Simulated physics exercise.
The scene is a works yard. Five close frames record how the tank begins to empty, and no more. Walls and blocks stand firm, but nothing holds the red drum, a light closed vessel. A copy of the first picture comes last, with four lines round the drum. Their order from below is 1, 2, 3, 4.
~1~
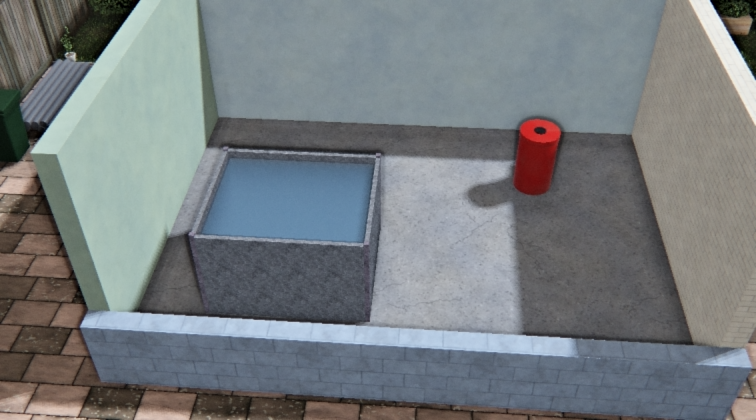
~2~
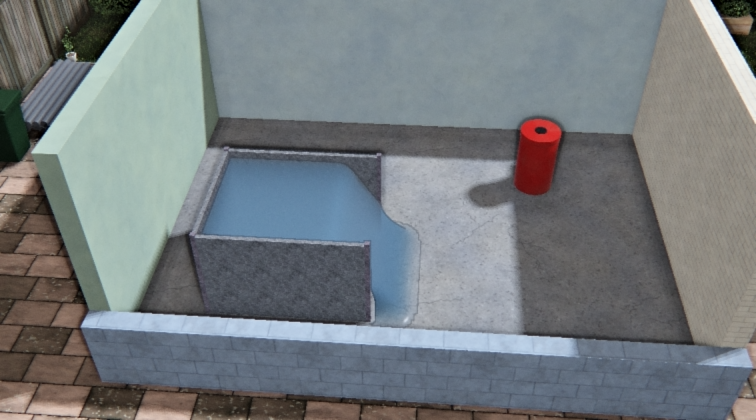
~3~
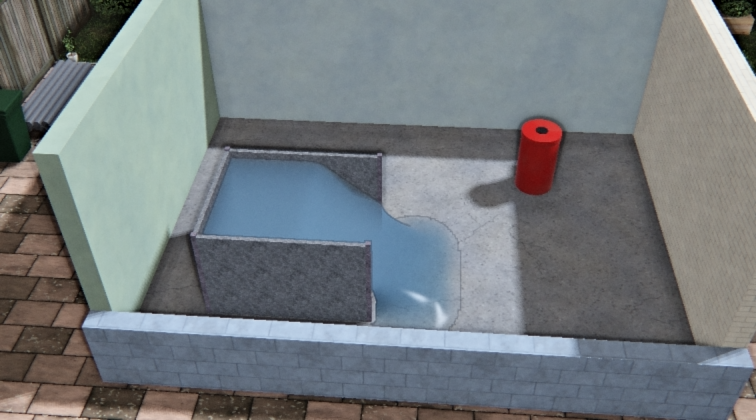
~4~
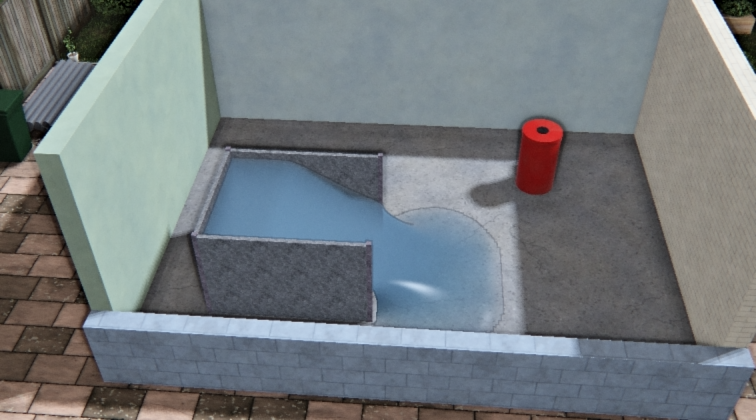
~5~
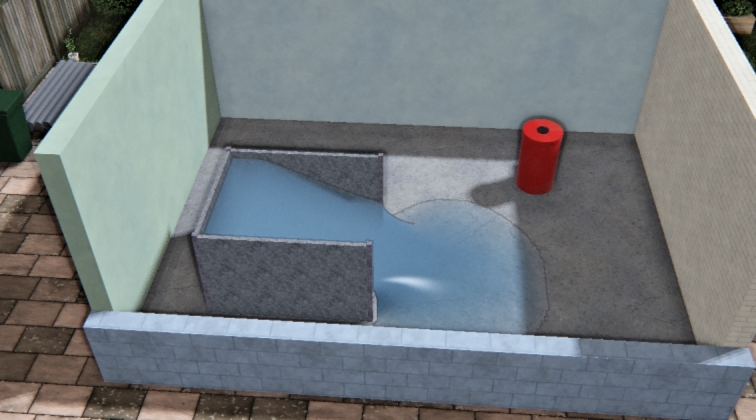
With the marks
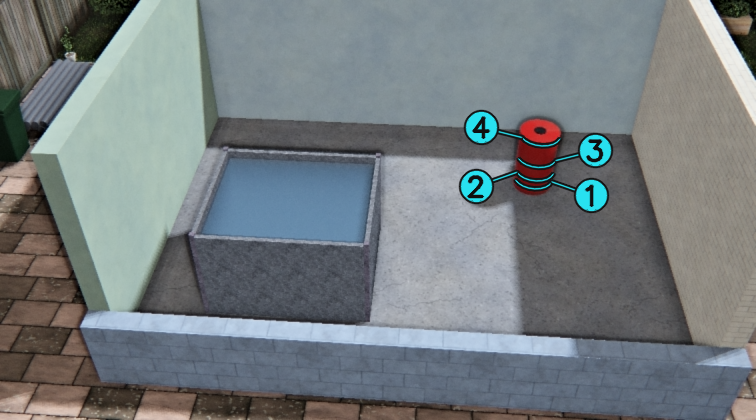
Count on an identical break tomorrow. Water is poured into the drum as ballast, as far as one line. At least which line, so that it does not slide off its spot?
3 is the one.
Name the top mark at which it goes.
The answer is 2.
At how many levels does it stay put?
Two of them.
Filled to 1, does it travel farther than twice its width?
Yes.
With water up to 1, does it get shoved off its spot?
Yes, it does.
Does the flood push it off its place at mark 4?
No.
In cyan, 1 at (534, 188); 2 at (536, 180); 3 at (538, 167); 4 at (541, 145); from the bottom up 1, 2, 3, 4.
With 1, it is pushed about 7 times its own width away.
With 2, it is pushed about twice its own width away.
With 3, it does not move.
With 4, it does not move.
